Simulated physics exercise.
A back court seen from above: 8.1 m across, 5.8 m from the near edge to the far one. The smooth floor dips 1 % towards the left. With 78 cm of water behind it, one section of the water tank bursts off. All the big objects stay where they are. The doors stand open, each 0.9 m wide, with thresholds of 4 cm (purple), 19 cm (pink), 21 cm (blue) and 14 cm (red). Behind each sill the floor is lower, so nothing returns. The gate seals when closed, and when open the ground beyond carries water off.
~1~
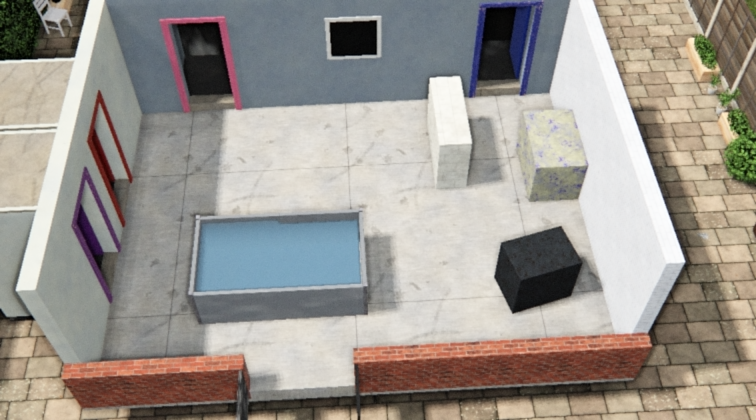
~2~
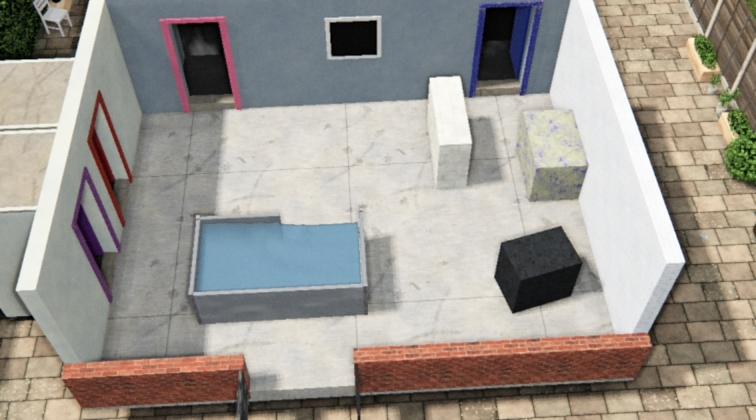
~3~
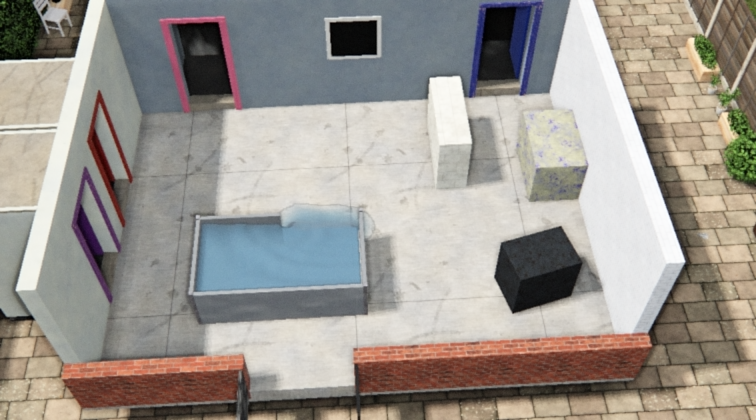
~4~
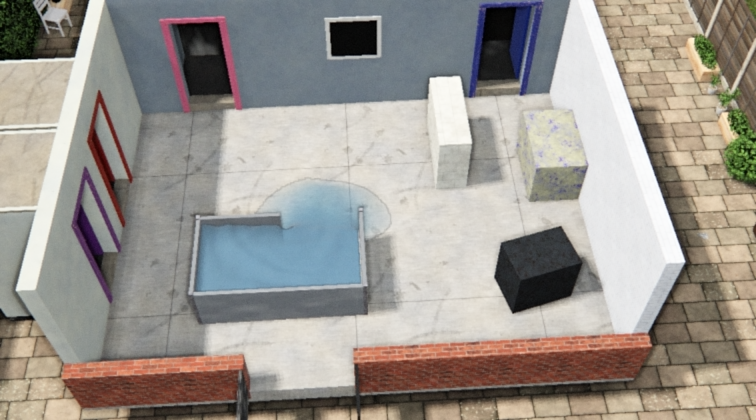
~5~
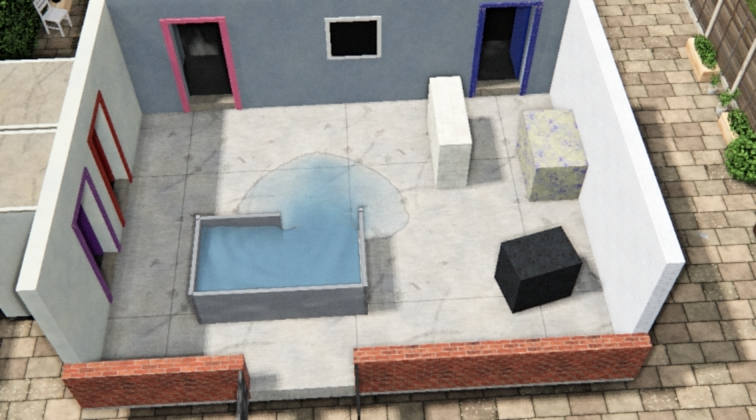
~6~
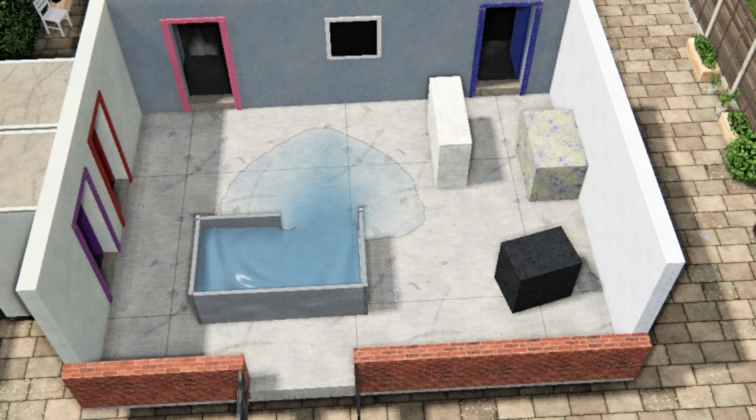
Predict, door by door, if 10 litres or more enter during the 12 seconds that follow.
Within that time: At the purple door it passes the limit; at the pink door it keeps below the limit; at the blue door it stays under the limit; at the red door it stays under the limit.
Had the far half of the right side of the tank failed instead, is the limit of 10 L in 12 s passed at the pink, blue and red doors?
Against that limit: Pink below, blue below, red not over.
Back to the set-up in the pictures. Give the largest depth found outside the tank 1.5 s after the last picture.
About 41 cm.
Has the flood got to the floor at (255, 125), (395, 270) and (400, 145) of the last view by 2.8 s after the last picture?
In that order: Under water, not reached, under water.
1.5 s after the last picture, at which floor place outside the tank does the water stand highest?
At about (398, 104).
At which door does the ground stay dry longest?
Last comes the purple one.
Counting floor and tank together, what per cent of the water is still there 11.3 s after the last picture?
Roughly 96 in a hundred.
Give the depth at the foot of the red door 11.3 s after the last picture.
Some 8.5 cm.
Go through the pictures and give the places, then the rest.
In the first picture, still water, 78 cm deep, in the water tank at (280, 253).
In the second picture, the front is at a hidden place, 0.7 m from the gap on the water tank's far side; 0.3 m2 of floor is under water; 78 cm left at the back of the water tank.
In the third picture, water pours out on the water tank's far side and has run 1.0 m, to (288, 212); typically 13 cm deep outside, 77 cm at the water tank's back.
In the fourth picture, the front is at (305, 183), 1.4 m from the gap on the water tank's far side; 2.5 m2 of floor is under water; 70 cm left at the back of the water tank.
In the fifth picture, water pours out on the water tank's far side and has run 2.0 m, to (304, 158); typically 7 cm deep outside, 67 cm at the water tank's back.
In the sixth picture, the front is at (314, 132), 2.7 m from the gap on the water tank's far side; 6.5 m2 of floor is under water; 66 cm left at the back of the water tank.
Then, 0.7 s after the last picture water covers 30 % of the floor and is deepest (40 cm) near (339, 239); purple door not reached, pink door not reached, blue door not reached, red door not reached.
Then, 1.5 s after the last picture water covers 35 % of the floor and is deepest (41 cm) near (398, 104); purple door not reached, pink door 16 cm at the sill, 0 L in, blue door 6 cm at the sill, 0 L in, red door not reached.
Then, 2.8 s after the last picture water covers 45 % of the floor and is deepest (27 cm) near (549, 122); purple door not reached, pink door 14 cm at the sill, 0 L in, blue door 7 cm at the sill, 0 L in, red door 7 cm at the sill, 0 L in.
Then, 6.3 s after the last picture water covers 85 % of the floor and is deepest (20 cm) near (97, 386); purple door 5 cm at the sill, 1 L in, pink door 12 cm at the sill, 0 L in, blue door 10 cm at the sill, 0 L in, red door 11 cm at the sill, 0 L in.
Then, 11.3 s after the last picture water covers 100 % of the floor and is deepest (13 cm) near (97, 386); purple door 10 cm at the sill, 30 L in, pink door 8 cm at the sill, 0 L in, blue door 4 cm at the sill, 0 L in, red door 8 cm at the sill, 0 L in.
